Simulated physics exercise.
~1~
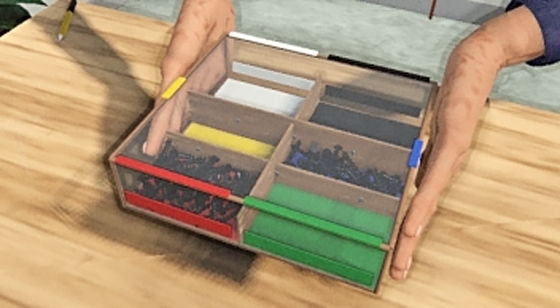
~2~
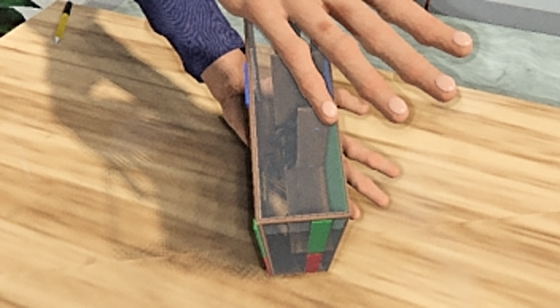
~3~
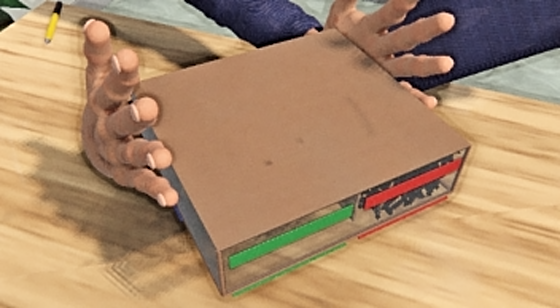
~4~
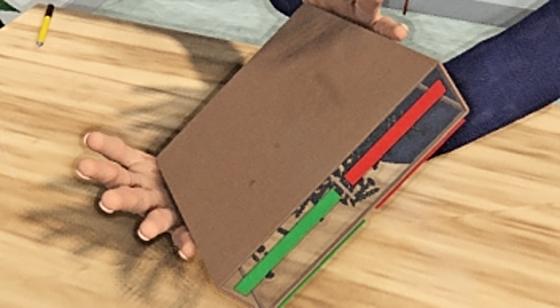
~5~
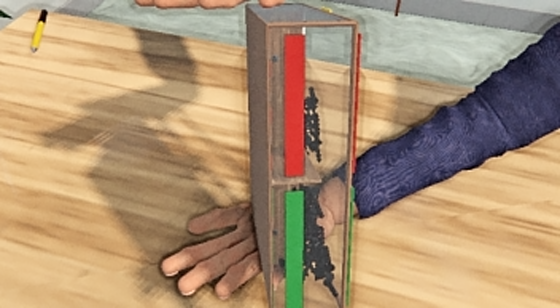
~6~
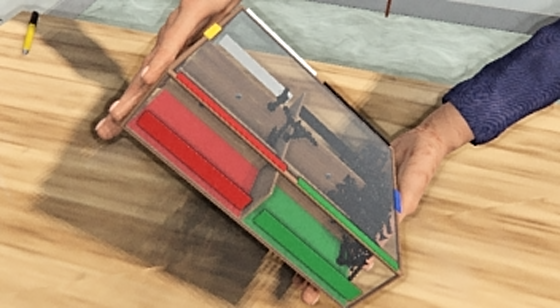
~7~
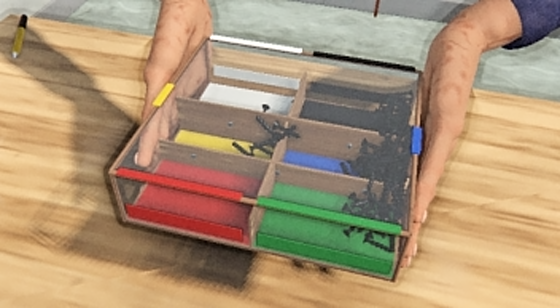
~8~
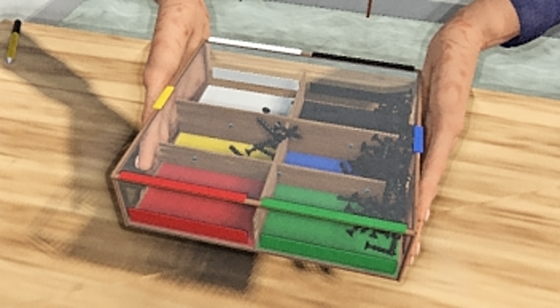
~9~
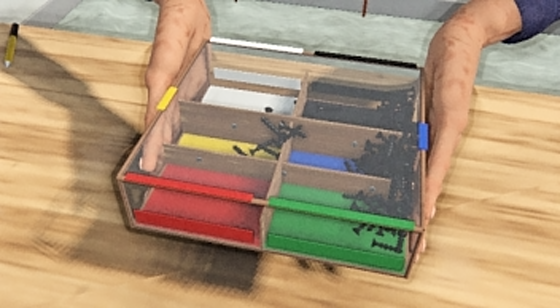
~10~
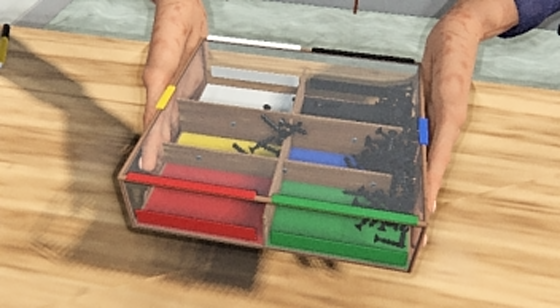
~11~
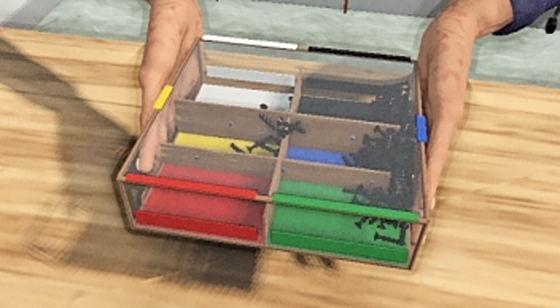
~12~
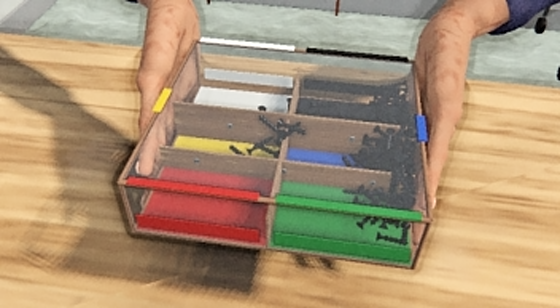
Hands flip a clear-lidded box of black screws fully over, then hold it upright again.
